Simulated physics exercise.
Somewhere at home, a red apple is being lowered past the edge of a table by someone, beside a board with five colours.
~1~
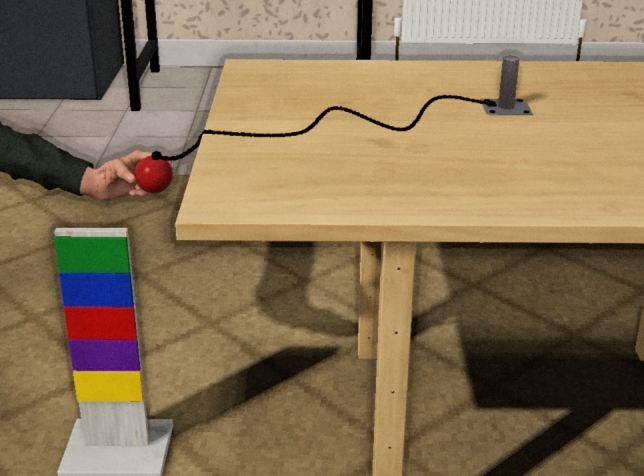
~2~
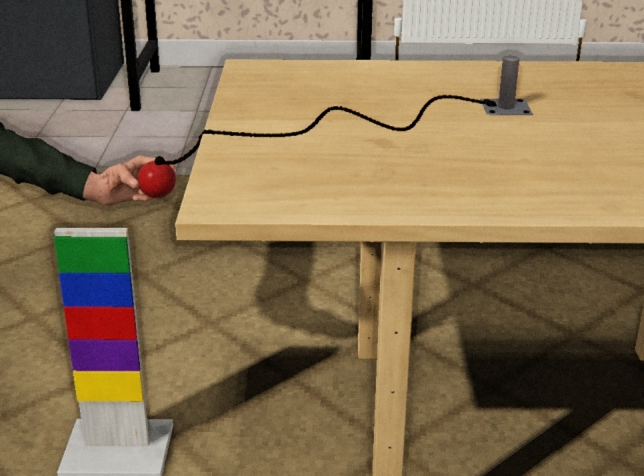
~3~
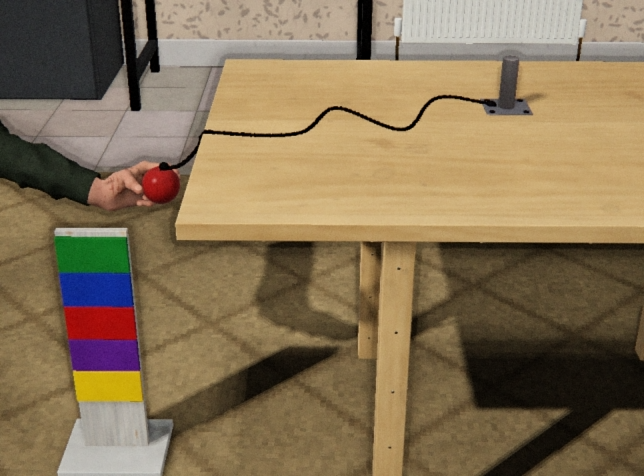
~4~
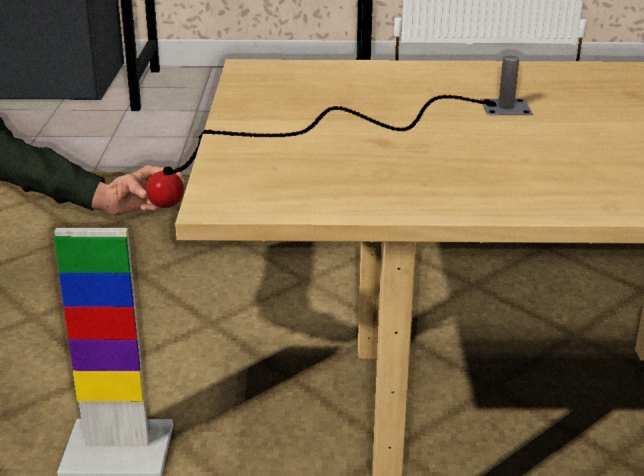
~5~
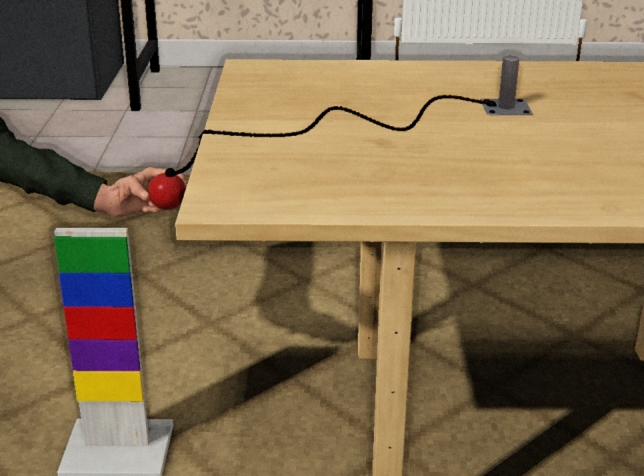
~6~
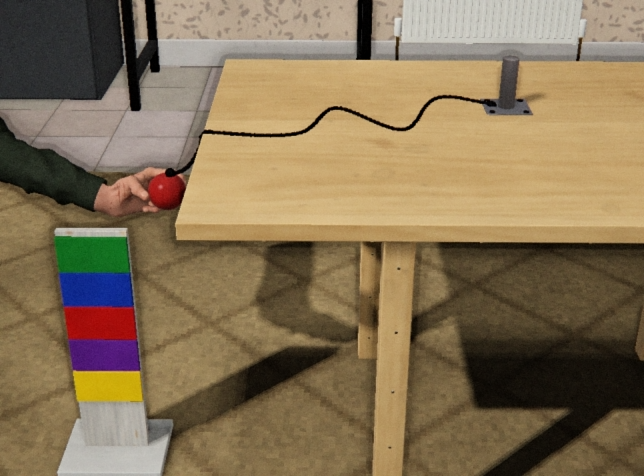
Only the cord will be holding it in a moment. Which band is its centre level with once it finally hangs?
Red.
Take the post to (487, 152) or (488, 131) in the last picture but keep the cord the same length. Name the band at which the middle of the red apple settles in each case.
Try one - purple; try two - purple.
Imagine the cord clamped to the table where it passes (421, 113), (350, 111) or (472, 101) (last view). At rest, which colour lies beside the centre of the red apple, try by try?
In order: Blue; green; red.
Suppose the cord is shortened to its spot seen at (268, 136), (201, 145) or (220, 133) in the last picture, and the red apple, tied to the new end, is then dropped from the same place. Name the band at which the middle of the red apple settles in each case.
Results, first to last: Higher than all five; blue; green.
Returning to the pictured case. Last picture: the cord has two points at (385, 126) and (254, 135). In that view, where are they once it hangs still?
(317, 120) and (209, 209).
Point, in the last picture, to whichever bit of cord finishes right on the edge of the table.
Location: About (318, 120).
Soon after, apple near (208, 310); level with red.
Then, apple near (214, 316); level with red.
At rest, apple near (212, 319); level with red. Its centre hangs level with the red band.
